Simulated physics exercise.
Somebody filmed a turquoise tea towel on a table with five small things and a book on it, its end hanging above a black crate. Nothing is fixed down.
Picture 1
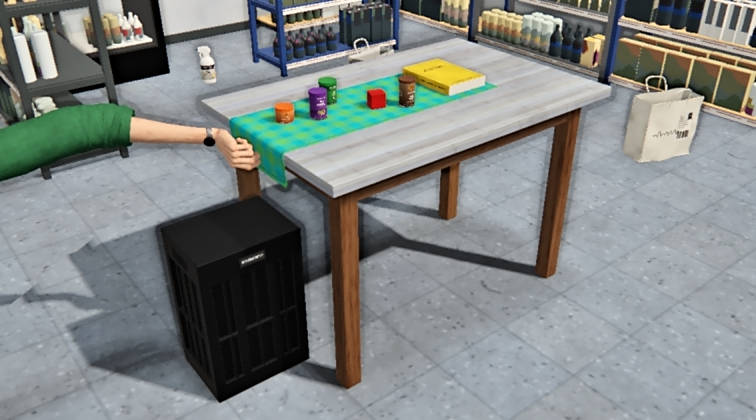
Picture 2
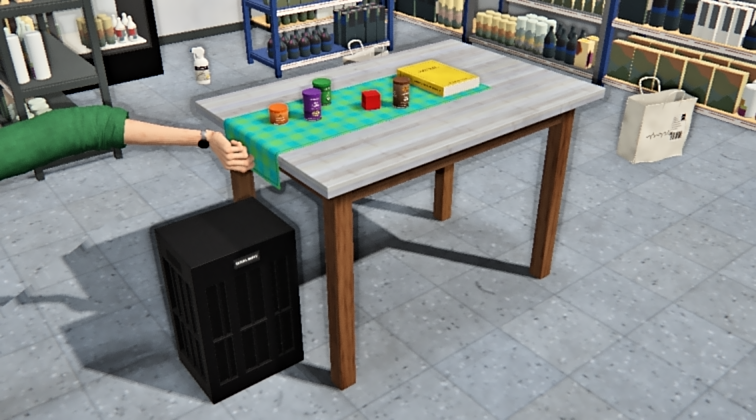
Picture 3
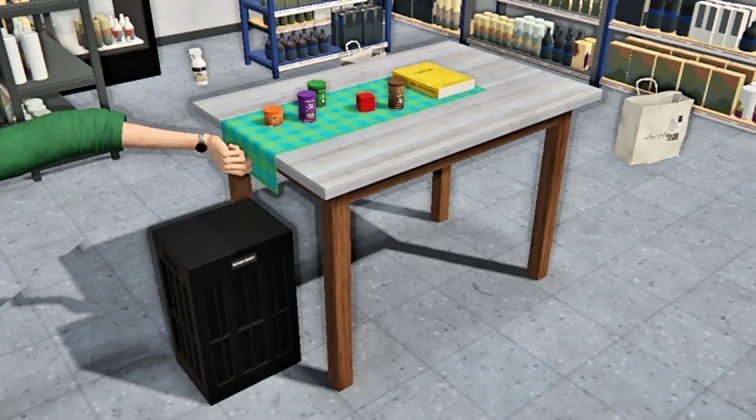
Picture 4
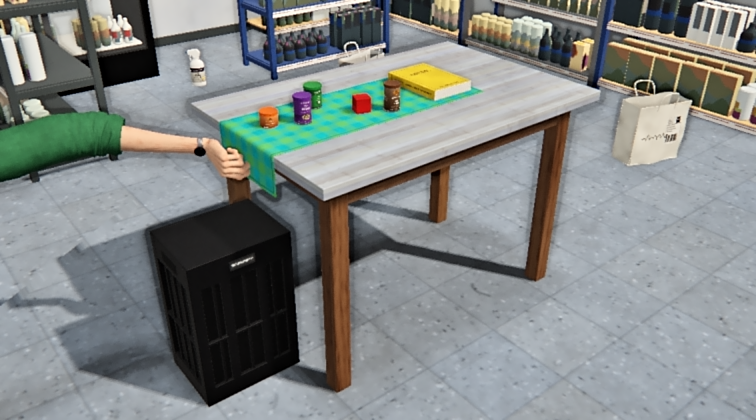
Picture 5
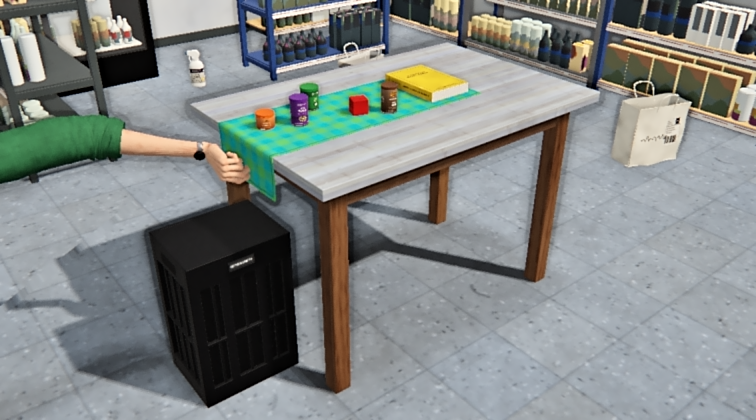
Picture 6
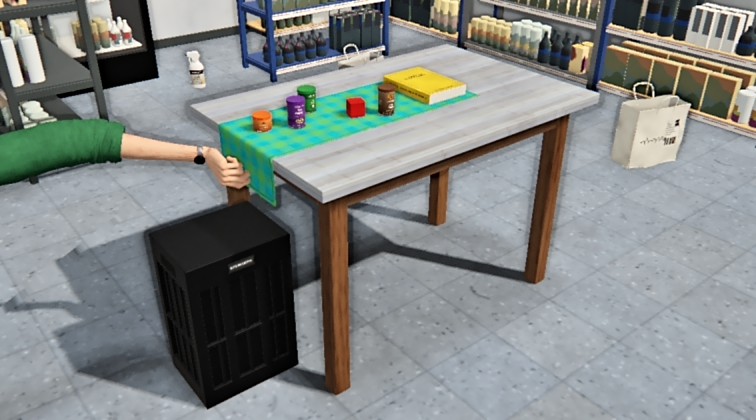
In a shop, a green-sleeved arm slowly pulling a turquoise cloth slightly over a table's edge, pots, cube and book creeping along.
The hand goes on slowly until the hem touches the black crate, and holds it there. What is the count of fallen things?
It carries off one.
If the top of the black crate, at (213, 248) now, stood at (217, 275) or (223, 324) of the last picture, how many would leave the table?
Then 2 and 4.
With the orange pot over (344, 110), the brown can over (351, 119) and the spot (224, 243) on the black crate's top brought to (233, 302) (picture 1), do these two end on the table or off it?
The orange pot drops off, the brown can falls.
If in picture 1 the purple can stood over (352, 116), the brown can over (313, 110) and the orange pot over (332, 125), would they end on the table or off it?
The purple can survives; the brown can keeps its place on top; the orange pot keeps its place on top.
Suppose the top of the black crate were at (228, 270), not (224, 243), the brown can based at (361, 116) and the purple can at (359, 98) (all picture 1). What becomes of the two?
The brown can holds on; the purple can remains up.
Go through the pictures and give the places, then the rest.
Hem (287, 188); orange pot (284, 106); purple can (317, 90); green can (327, 80); red cube (376, 92); brown can (407, 78); top of the crate (224, 243), in the first frame.
Hem (281, 190); orange pot (278, 107), in the second frame.
Hem (278, 194); purple can (306, 93), in the third frame.
Hem (277, 198); green can (312, 84); top of the crate (214, 246), in the fourth frame.
Hem (276, 202); red cube (358, 98), in the fifth frame.
Hem (276, 206); orange pot (261, 114); purple can (295, 99); green can (306, 88); red cube (356, 100); brown can (386, 87), in the sixth frame.
Soon after, hem near (249, 210); all still up.
After that, hem on the crate; orange pot gone.
In the end, hem on the crate; orange pot gone. The answer is one.
